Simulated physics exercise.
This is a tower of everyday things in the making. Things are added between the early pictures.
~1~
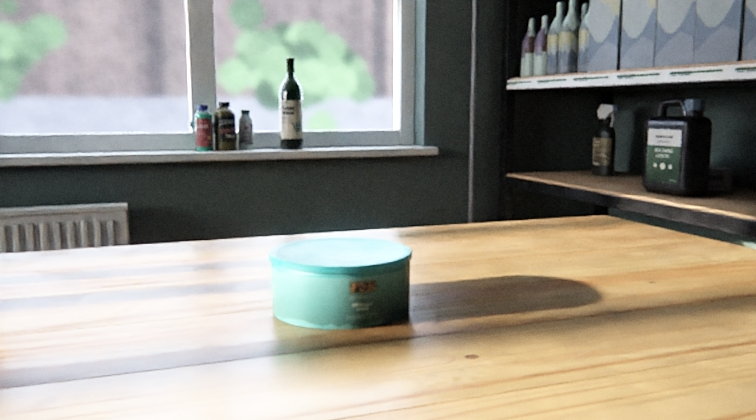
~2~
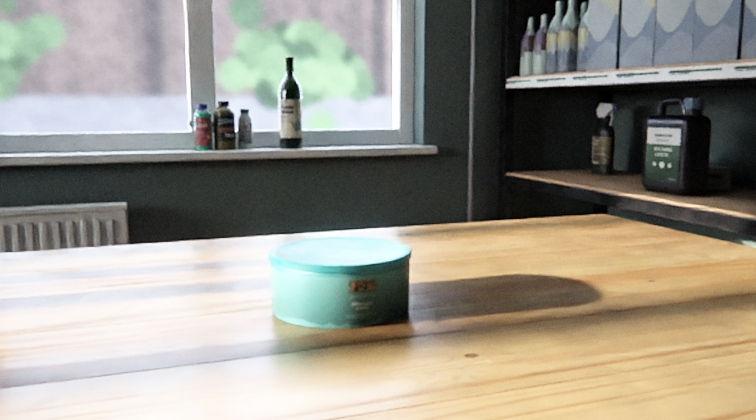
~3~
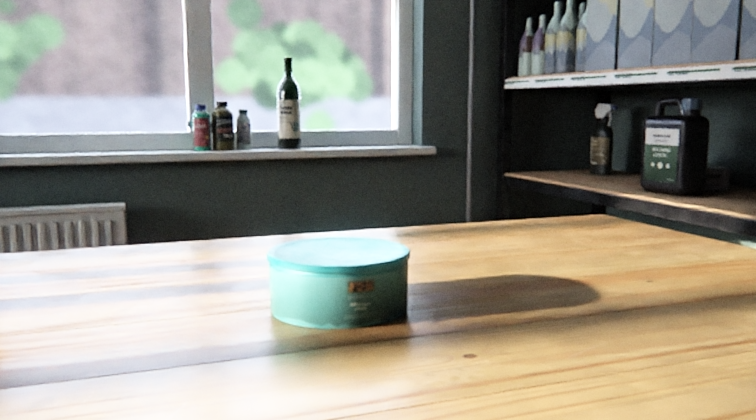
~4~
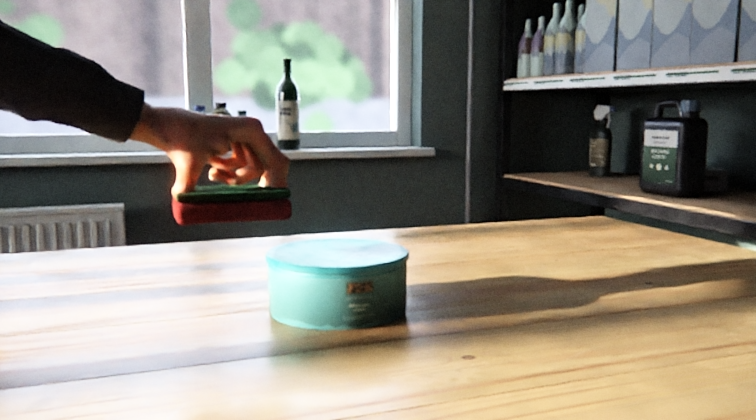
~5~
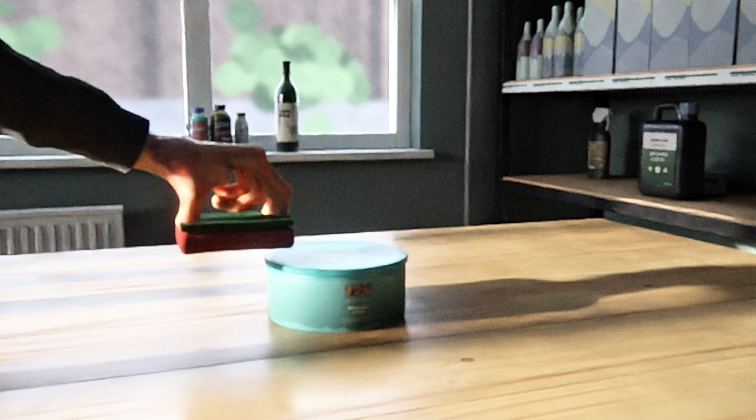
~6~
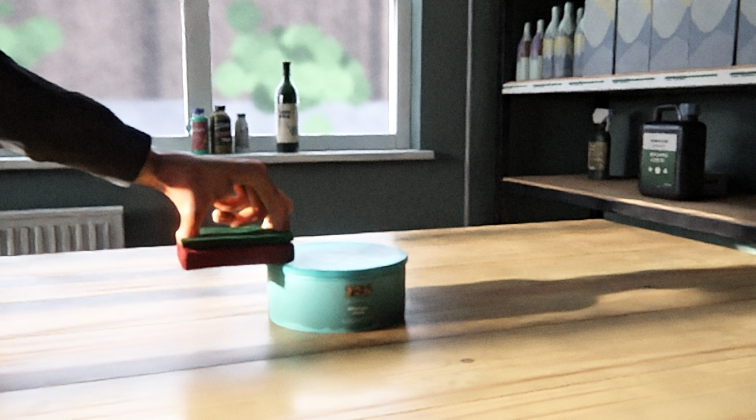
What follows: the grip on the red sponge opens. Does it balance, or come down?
Here the pile gives way.
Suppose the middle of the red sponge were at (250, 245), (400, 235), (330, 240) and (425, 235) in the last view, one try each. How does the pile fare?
First try: It gives way; second try: It holds; third try: It keeps its balance; fourth try: It comes apart.
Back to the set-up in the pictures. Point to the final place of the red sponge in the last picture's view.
Near (232, 275).
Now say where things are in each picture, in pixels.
In the first frame, the last thing is not in view yet.
In the second frame, the last thing is not in view yet; turquoise tub (341, 278).
In the third frame, the last thing is not in view yet.
In the fourth frame, on its way; red sponge (231, 203).
In the fifth frame, on its way; red sponge (234, 231); turquoise tub (337, 282).
In the sixth frame, in place under the hand; red sponge (235, 246).
Then, 0.20 s on from there, red sponge turned 34° from how it was put near (230, 268).
Then, 0.60 s on from there, red sponge now fallen.
In the end, fallen, red sponge; the other 3 unmoved. At the end, from the last picture's camera, red sponge near (233, 275). The pile loses its balance.
